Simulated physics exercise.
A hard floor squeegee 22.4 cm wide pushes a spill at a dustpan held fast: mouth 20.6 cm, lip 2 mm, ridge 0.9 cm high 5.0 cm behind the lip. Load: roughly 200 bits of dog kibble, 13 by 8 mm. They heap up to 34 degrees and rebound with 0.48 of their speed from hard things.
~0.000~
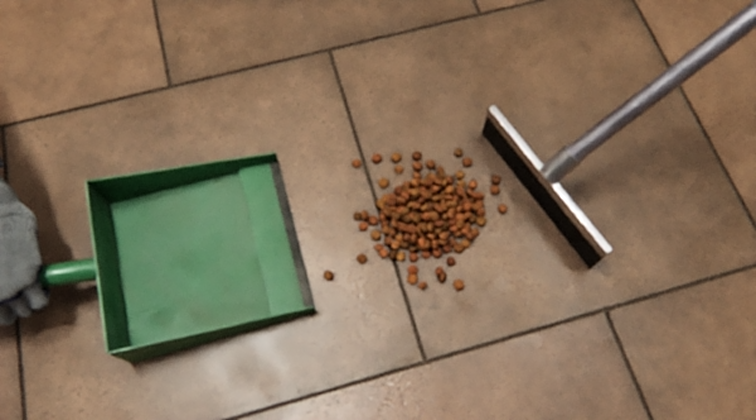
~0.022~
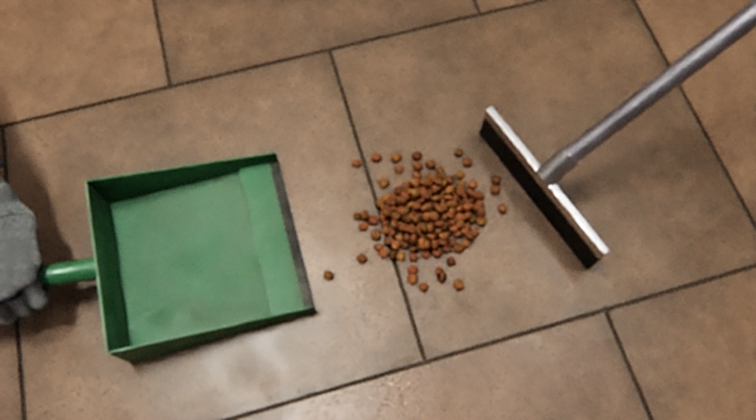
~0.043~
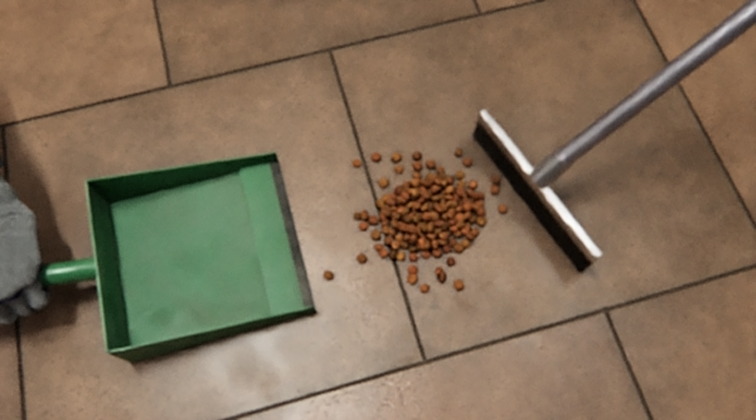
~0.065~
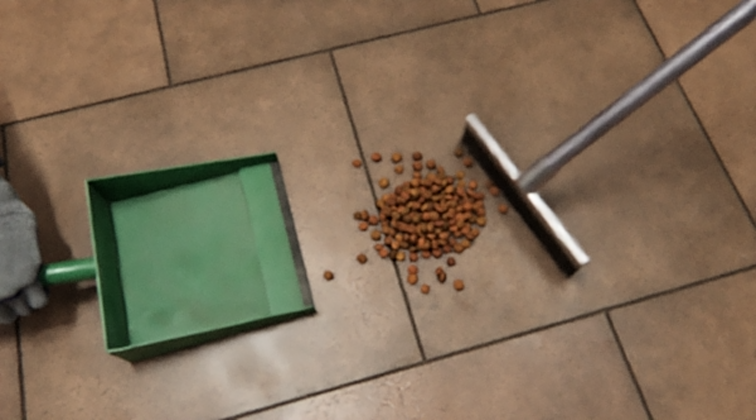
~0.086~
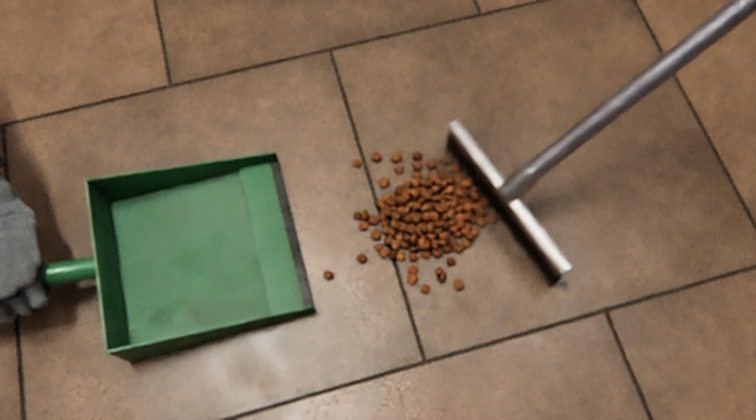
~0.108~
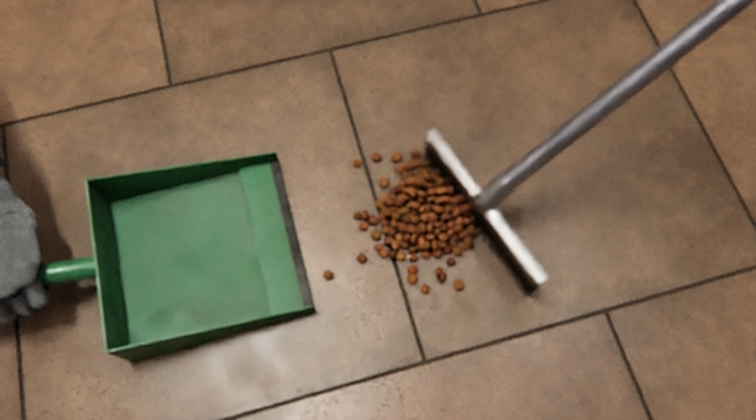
A gloved hand holds a green dustpan still while a squeegee pushes into brown kibble leftward.
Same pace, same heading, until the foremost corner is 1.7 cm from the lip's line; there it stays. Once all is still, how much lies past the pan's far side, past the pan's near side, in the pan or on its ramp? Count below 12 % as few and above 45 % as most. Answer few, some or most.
Past the pan's far side: Few; past the pan's near side: Some; in the pan or on its ramp: Most.
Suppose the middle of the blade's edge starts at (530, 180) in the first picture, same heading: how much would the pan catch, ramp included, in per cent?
Some 55 per cent.
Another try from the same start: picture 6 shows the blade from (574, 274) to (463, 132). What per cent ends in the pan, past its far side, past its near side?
Pan 30, far 0, near 35.
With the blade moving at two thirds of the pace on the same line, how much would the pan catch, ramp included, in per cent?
In that case some 40 per cent.
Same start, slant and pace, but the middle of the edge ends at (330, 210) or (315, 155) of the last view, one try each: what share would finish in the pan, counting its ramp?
About 50 and 30 per cent.
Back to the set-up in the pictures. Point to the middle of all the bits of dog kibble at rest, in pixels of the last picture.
Near (250, 304).
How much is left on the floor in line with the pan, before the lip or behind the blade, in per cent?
About 15 per cent.
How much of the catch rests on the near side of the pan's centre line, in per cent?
Some 70 per cent.
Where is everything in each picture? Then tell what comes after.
In the first picture, blade from (604, 252) to (492, 113), moved 0.0 cm, 0 of the pieces shifted so far; middle of the pieces at (428, 213); pan at (193, 260).
In the second picture, blade from (601, 253) to (489, 114), moved 0.4 cm, 0 of the pieces shifted so far; middle of the pieces at (428, 213).
In the third picture, blade from (594, 257) to (482, 117), moved 1.4 cm, 0 of the pieces shifted so far; middle of the pieces at (428, 213).
In the fourth picture, blade from (581, 263) to (470, 122), moved 3.1 cm, 2 of the pieces shifted so far; middle of the pieces at (428, 213).
In the fifth picture, blade from (563, 271) to (453, 129), moved 5.5 cm, 11 of the pieces shifted so far; middle of the pieces at (428, 213).
In the sixth picture, blade from (539, 281) to (431, 138), moved 8.6 cm, 100 of the pieces shifted so far; middle of the pieces at (426, 214); pan at (193, 259). The blade's pace is about 1.47 m/s, heading 8 degrees towards the viewer's side.
After 0.18 s, middle of the blade 12 cm from the lip; 0 % over the lip, far side 0 %, near side 10 %.
Then, at 0.23 s, middle of the blade 6 cm from the lip; 5 % over the lip, far side 0 %, near side 20 %.
After 0.43 s, middle of the blade 5 cm from the lip; 55 % over the lip, far side 0 %, near side 30 %.
By 1.2 s all is still; far side 0 %, near side 30 %, pan 55 %, in front of the lip or behind the blade 15 %.
